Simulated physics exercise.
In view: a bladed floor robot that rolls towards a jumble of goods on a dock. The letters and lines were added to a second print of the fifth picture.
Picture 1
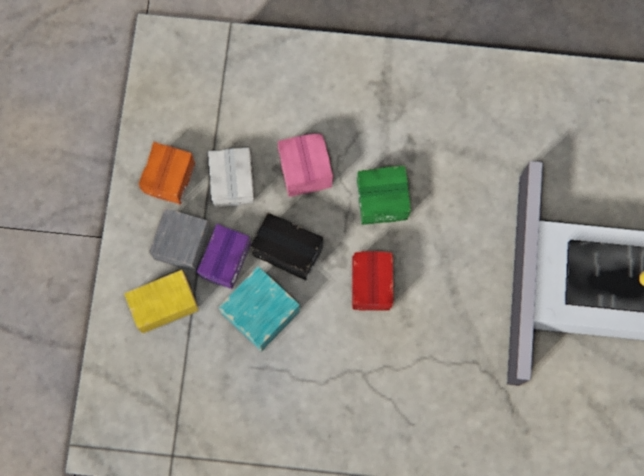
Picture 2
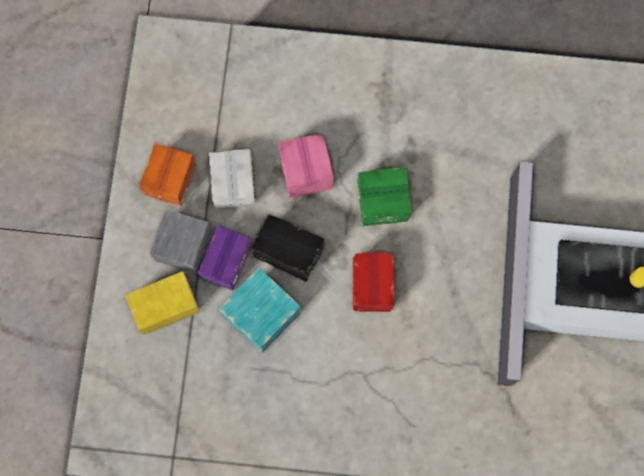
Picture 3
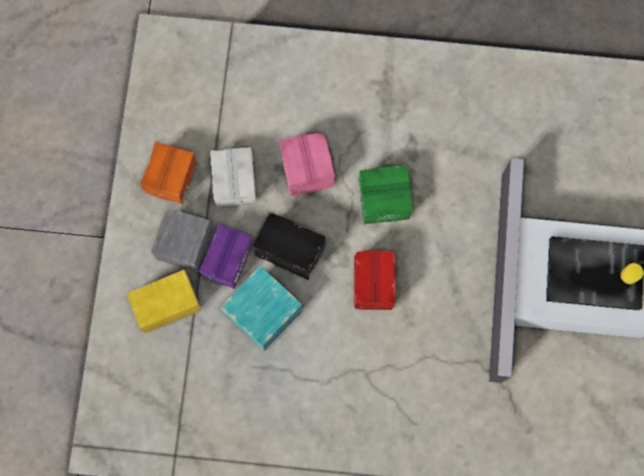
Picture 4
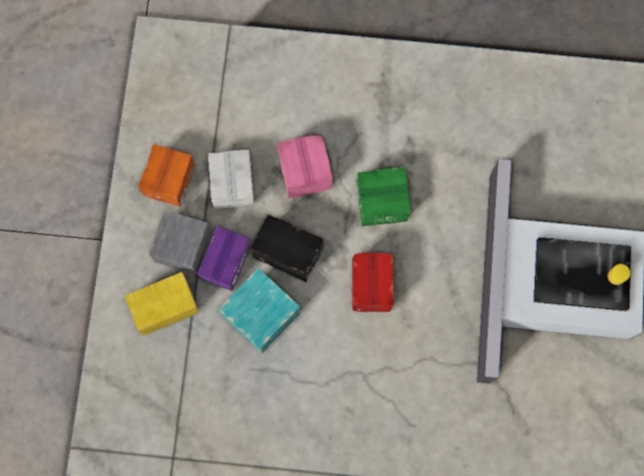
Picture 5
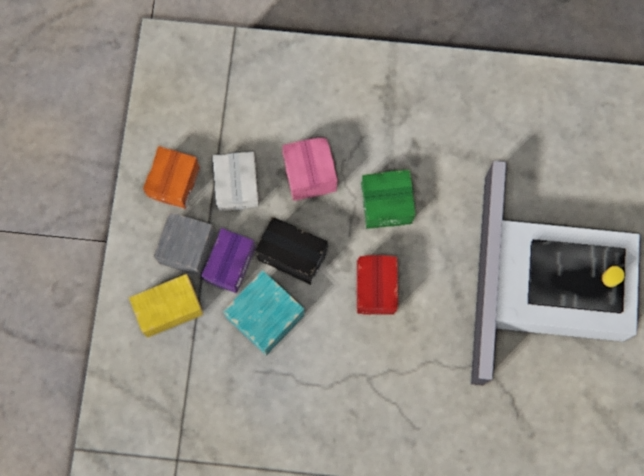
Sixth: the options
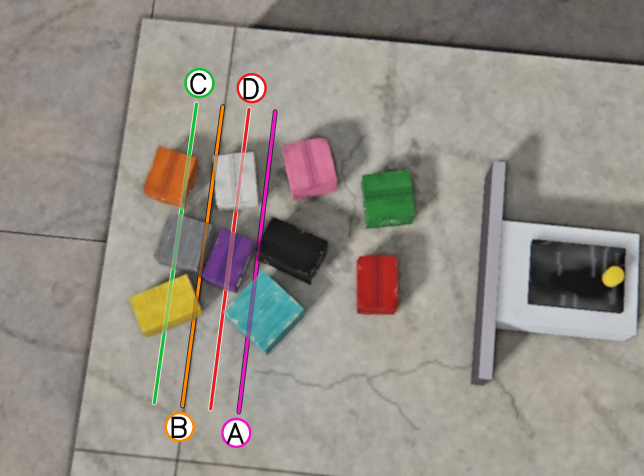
A bladed floor robot slides slowly left across the pale, cracked surface from the right side, its upright blade leading and more of its white body coming into view. The gap to the red and green boxes narrows a little, while all the scattered coloured boxes on the left stay still and untouched.
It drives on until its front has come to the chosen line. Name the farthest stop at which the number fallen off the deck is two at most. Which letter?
As far as mark D.
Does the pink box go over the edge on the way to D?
No.
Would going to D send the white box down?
No.
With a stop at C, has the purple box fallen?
By then, yes.
On the marked copy, A at (258, 256); B at (203, 251); C at (176, 248); D at (231, 254).
With D. Early on, robot (475, 266); green box (371, 197); red box (368, 284).
Further on, robot (380, 256); grey crate (142, 239); orange box (152, 176).
At the end, robot (308, 249); grey crate over the edge; orange box over the edge; two fallen.
As for the rest, A is within the limit but short; B drops four; C drops seven.
